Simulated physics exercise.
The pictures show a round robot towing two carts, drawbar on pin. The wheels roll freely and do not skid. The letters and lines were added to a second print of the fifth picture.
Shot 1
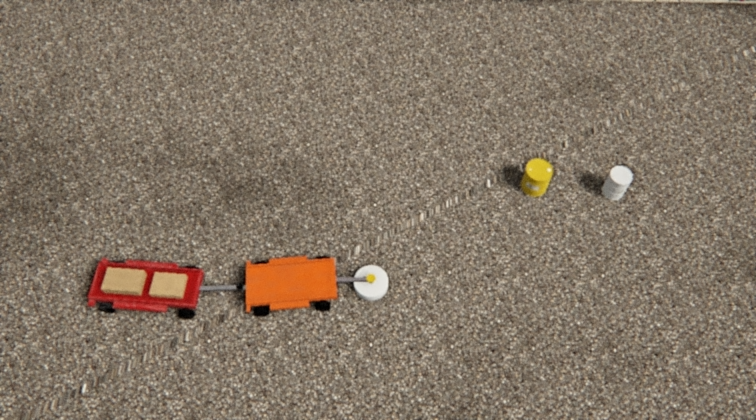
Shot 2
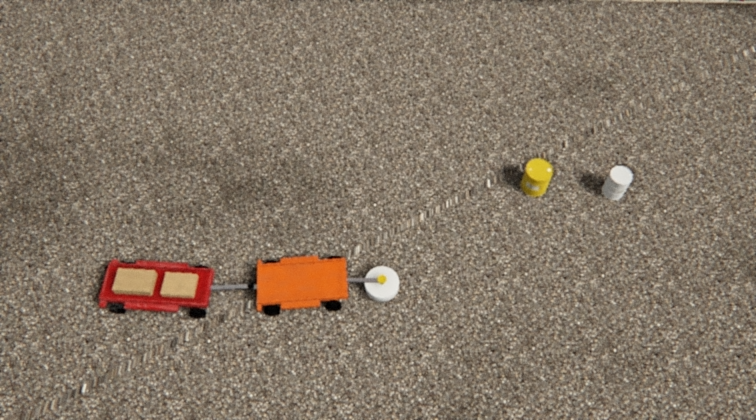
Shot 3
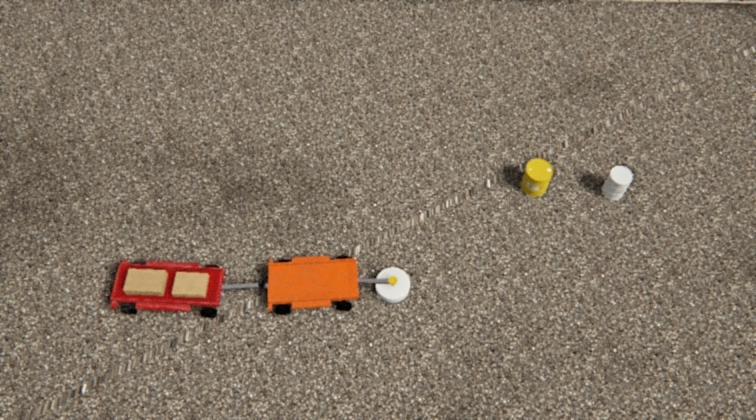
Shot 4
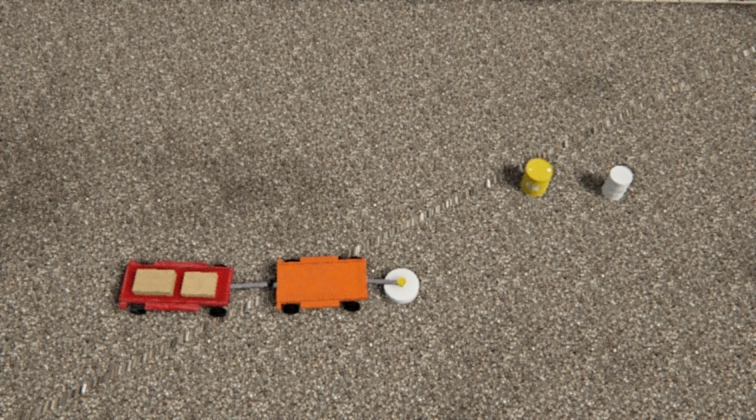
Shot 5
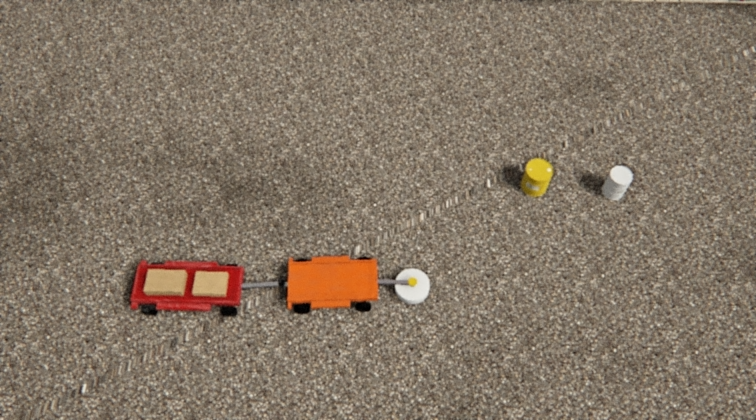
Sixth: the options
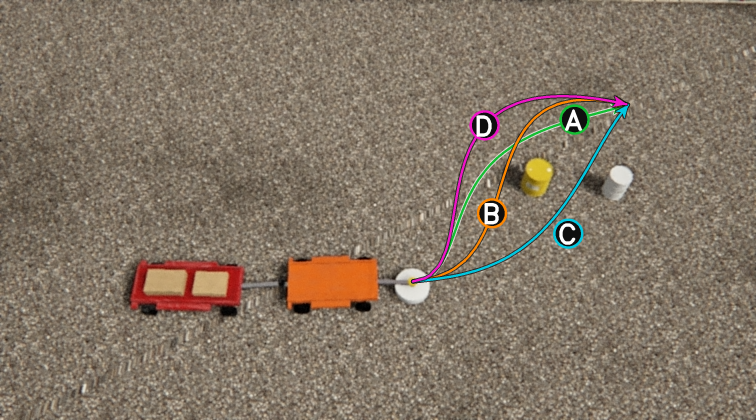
On a speckled grey-brown surface, a small round white robot sits at the right end of a line, hitched to an orange cart and a red cart carrying two tan blocks. The robot tows both carts slowly a short way to the right, while a yellow keg and a white keg stay still.
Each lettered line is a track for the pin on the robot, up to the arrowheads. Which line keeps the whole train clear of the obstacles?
Everything gets past on D.
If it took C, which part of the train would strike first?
The orange cart.
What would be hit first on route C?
First the yellow keg.
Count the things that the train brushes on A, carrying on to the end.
One.
On the marked copy, A from (413, 281) via (496, 159) to (625, 106); B from (413, 281) via (509, 161) to (628, 105); C from (413, 281) via (559, 212) to (628, 105); D from (413, 281) via (476, 137) to (626, 104).
With D. Early on, robot (459, 184), last cart (301, 280).
Further on, robot (524, 106), last cart (405, 227).
At the end, robot (626, 110), last cart (467, 164); nothing has been touched.
As for the rest, A meets the yellow keg; B meets the yellow keg; C meets the yellow keg and white keg.
